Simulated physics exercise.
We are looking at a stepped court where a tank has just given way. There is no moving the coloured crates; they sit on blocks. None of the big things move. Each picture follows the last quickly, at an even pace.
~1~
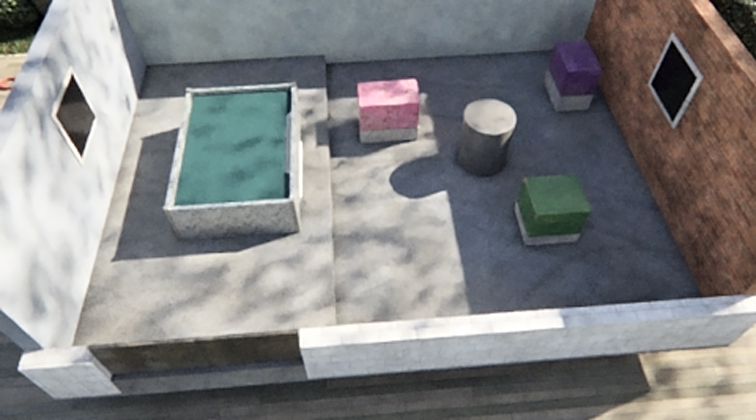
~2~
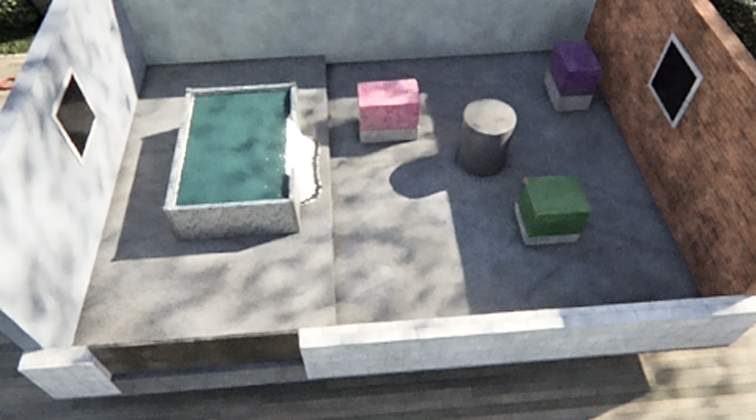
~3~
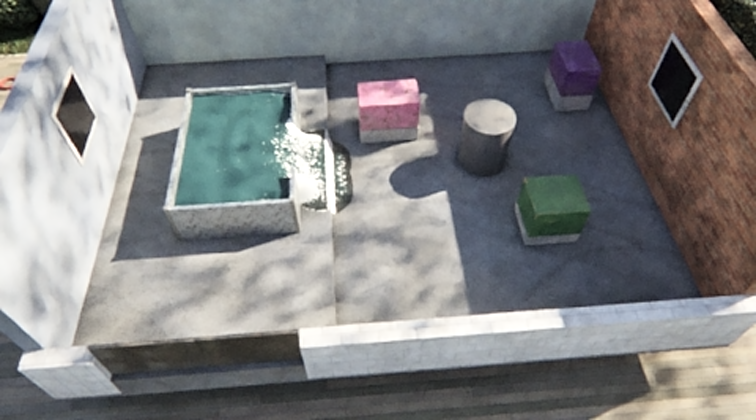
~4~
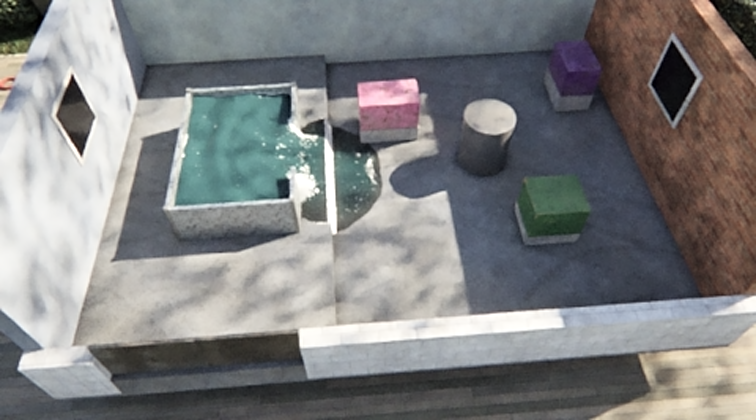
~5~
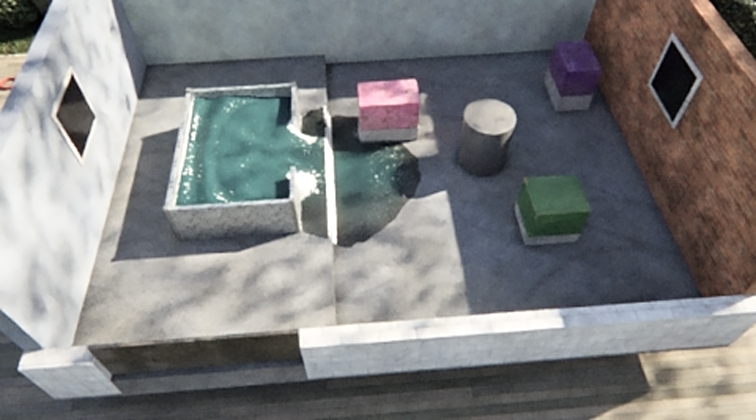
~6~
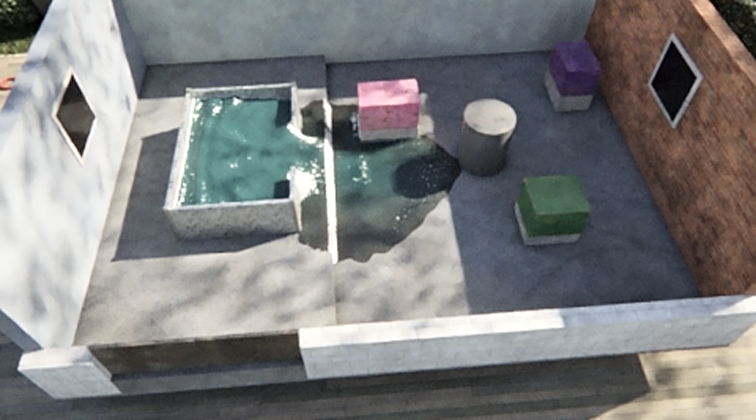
The video shows a walled court with a water-filled tank, a grey cylinder and pink, purple and green crates; water bursts through the tank's right side and spreads rightward across the floor, past the pink crate toward the cylinder.
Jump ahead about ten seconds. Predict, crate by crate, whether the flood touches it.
In order: Pink crate: Safe; purple crate: Safe; green crate: Not safe.
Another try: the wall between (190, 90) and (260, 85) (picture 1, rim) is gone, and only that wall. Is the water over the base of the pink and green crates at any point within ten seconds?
As it turns out, the pink crate is left untouched, and the green crate is left untouched.
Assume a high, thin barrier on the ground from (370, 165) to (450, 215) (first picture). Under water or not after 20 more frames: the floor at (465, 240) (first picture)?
I'd call it watered.
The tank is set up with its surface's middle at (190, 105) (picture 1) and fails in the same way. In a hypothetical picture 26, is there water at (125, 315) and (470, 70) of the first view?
The first is not reached, and then the second is wetted.
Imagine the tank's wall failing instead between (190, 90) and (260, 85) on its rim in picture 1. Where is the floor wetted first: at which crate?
The one in pink comes first.
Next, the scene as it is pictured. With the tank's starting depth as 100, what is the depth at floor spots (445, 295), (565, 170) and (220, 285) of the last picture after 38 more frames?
In order: Roughly 8, 10 and 0 in a hundred.
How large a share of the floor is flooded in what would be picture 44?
I'd estimate some 65 per cent.
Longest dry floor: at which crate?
Note: The purple-painted one.
A moment on, water covers 20 % of the floor; the pink crate water round its plinth, the purple crate not reached, the green crate water round its plinth.
Next, water covers 40 % of the floor; the pink crate water round its plinth, the purple crate water round its plinth, the green crate water round its plinth.
Then, water covers 55 % of the floor; the pink crate water round its plinth, the purple crate water round its plinth, the green crate water round its plinth.
Later, water covers 65 % of the floor; the pink crate water round its plinth, the purple crate water round its plinth, the green crate water round its plinth.
In the end, water covers 65 % of the floor; the pink crate stayed above the water, the purple crate stayed above the water, the green crate was topped.
